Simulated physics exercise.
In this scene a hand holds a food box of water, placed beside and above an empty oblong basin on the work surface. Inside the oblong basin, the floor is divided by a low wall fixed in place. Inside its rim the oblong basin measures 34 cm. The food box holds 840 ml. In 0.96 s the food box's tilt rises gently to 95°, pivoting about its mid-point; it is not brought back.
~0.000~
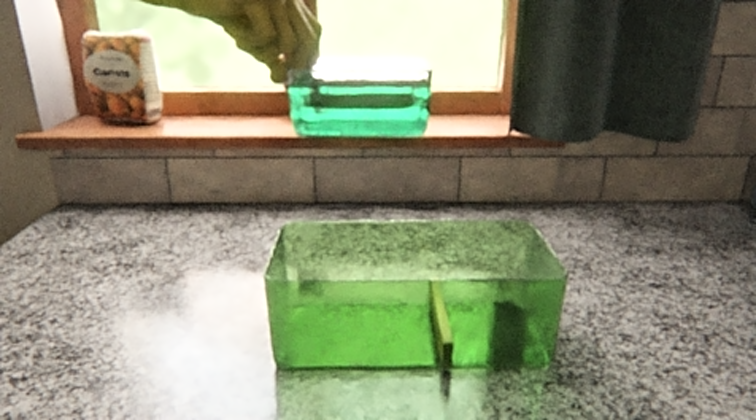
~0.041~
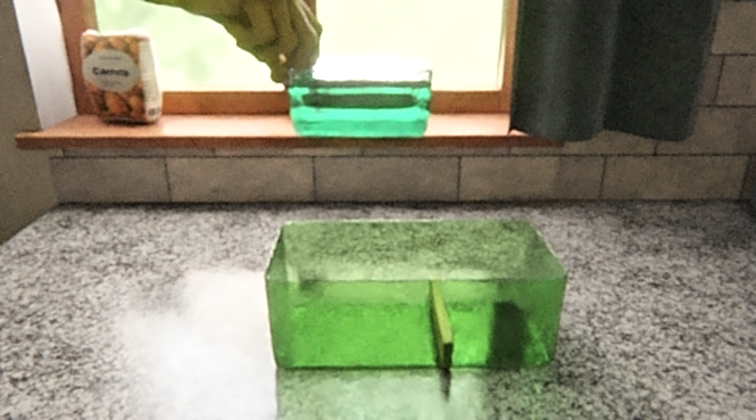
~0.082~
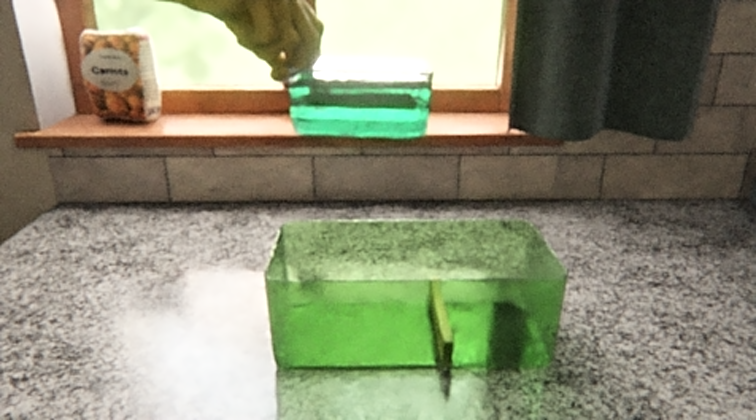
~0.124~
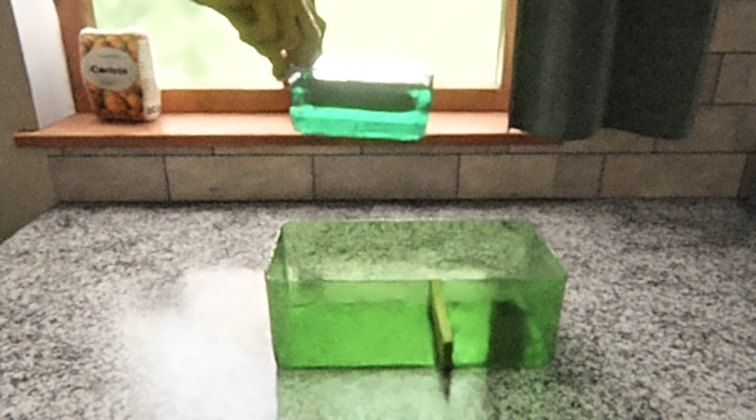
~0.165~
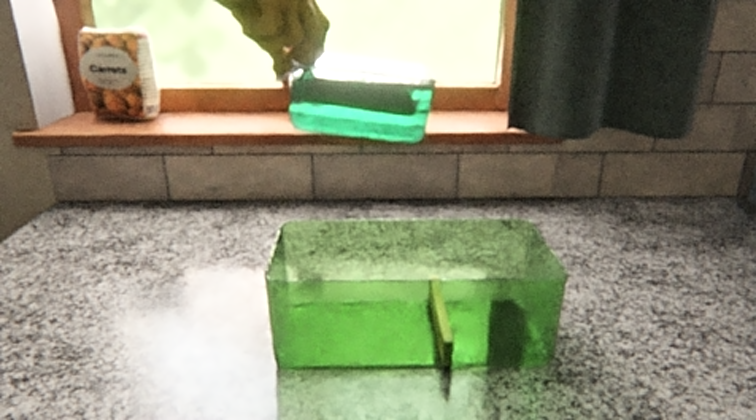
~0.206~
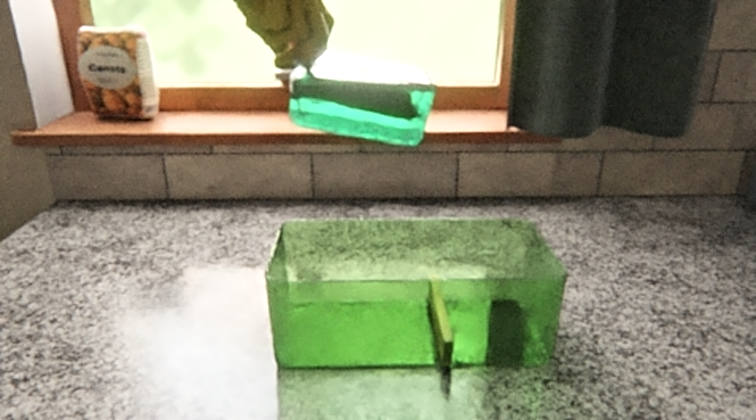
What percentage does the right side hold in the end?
About 68 per cent.
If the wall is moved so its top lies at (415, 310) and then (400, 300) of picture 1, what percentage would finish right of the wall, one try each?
Respectively 80 and 90 %.
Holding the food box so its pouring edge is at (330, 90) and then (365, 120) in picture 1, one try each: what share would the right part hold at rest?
Some 10 and 25 per cent, in that order.
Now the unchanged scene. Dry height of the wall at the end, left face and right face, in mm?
Noted: Left near 28 mm, right near 4 mm.
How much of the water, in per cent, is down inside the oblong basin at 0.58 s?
Around 10%.
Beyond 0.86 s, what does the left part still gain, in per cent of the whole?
Roughly 24 percent.
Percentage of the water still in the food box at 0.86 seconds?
Around 10 percent of it.
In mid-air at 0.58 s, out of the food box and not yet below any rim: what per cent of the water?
Around 42 in a hundred.
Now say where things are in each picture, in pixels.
In the first picture, it leans 0°; its right rim is at (427, 66); the water meets the walls at (296, 73) and (425, 73); the oblong basin's rim runs from (273, 250) to (550, 248); the wall's top is at (440, 308).
In the second picture, it leans 0°; its right rim is at (428, 66); the water meets the walls at (296, 73) and (425, 73).
In the third picture, it leans 2°; its right rim is at (428, 68); the water meets the walls at (297, 72) and (426, 74).
In the fourth picture, it leans 4°; its right rim is at (429, 70); the water meets the walls at (297, 72) and (426, 75).
In the fifth picture, it leans 7°; its right rim is at (430, 74); the water meets the walls at (298, 71) and (427, 75).
In the sixth picture, it leans 10°; its right rim is at (431, 78); the water meets the walls at (299, 72) and (429, 76).
Then, 0.58 s in, the tilt is 63° and 49 per cent is still to pour, 1 is left of the wall and 8 right of it.
Then, 0.86 s in, the tilt is 92° and 11 per cent is still to pour, 4 is left of the wall and 73 right of it.
Then, 1.15 s in, the tilt is 95° and 2 per cent is still to pour, 22 is left of the wall and 70 right of it.
Then, 1.46 s in, the tilt is 95° and 0 per cent is still to pour, 27 is left of the wall and 68 right of it.
Finally, 28 per cent lies left of the wall, 68 right of it and 4 outside.
